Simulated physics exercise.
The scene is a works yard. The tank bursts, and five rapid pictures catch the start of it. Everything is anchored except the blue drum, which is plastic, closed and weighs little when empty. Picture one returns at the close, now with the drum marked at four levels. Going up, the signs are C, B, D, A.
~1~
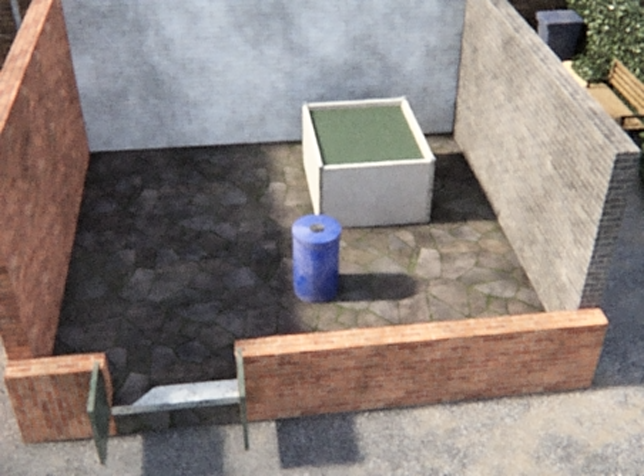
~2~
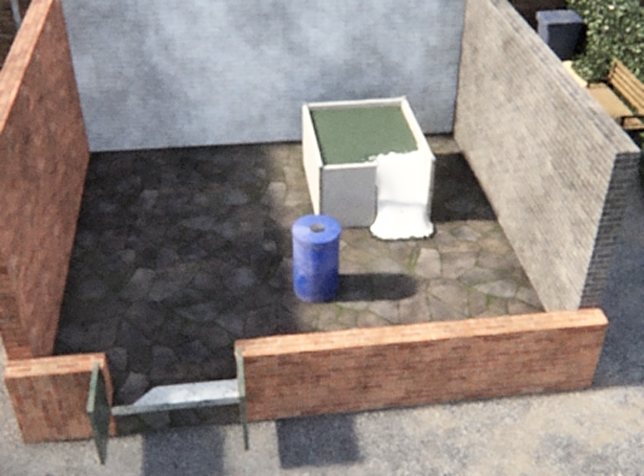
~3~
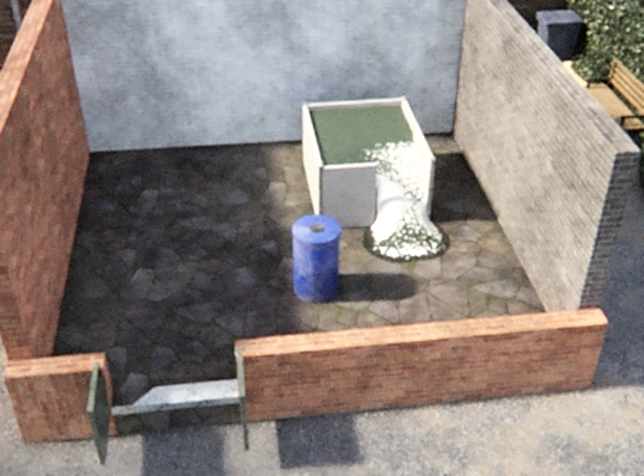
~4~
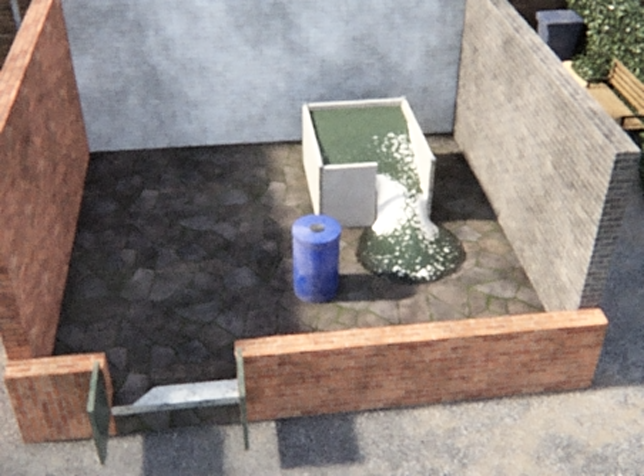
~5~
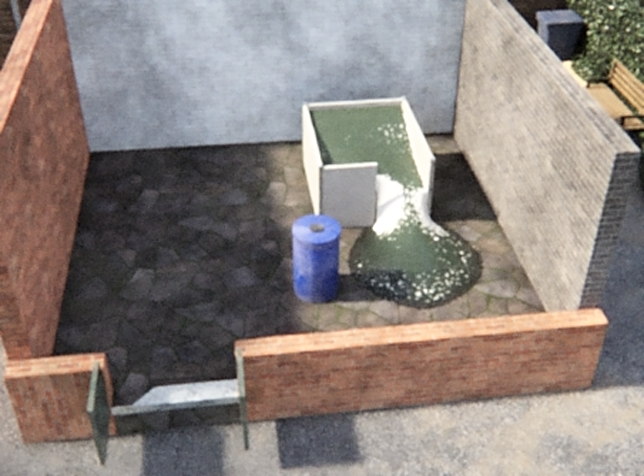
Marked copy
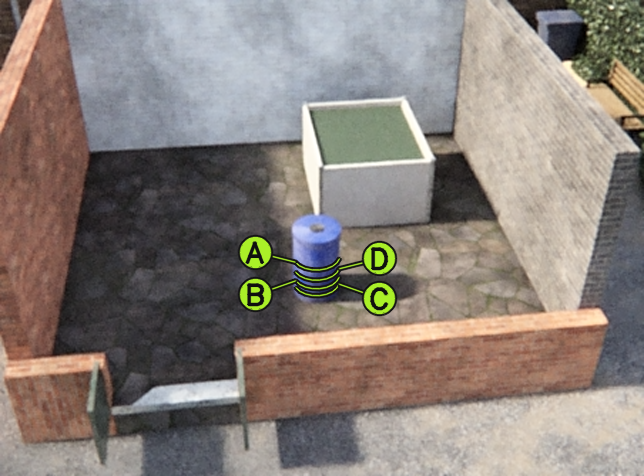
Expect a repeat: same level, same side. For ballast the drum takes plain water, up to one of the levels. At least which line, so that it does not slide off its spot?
Go for C.
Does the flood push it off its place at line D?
No, that is safe.
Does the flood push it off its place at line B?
No, that is safe.
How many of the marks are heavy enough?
All four.
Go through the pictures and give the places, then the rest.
Lid of the blue drum at (316, 228); tank full, its middle at (365, 136); open gate at (171, 350), in the first picture.
In the second picture, 1 % of the ground under water, its edge towards the drum at (382, 229).
In the third picture, 3 % of the ground under water, its edge towards the drum at (371, 247).
In the fourth picture, 5 % of the ground under water, its edge towards the drum at (371, 262).
Lid of the blue drum at (316, 228); 8 % of the ground under water, its edge towards the drum at (364, 276), in the fifth picture.
In lime, A at (319, 270); B at (319, 288); C at (319, 295); D at (319, 280); from the bottom up C, B, D, A.
If A is chosen, it does not move.
If B is chosen, it does not move.
If C is chosen, it does not move.
If D is chosen, it does not move.
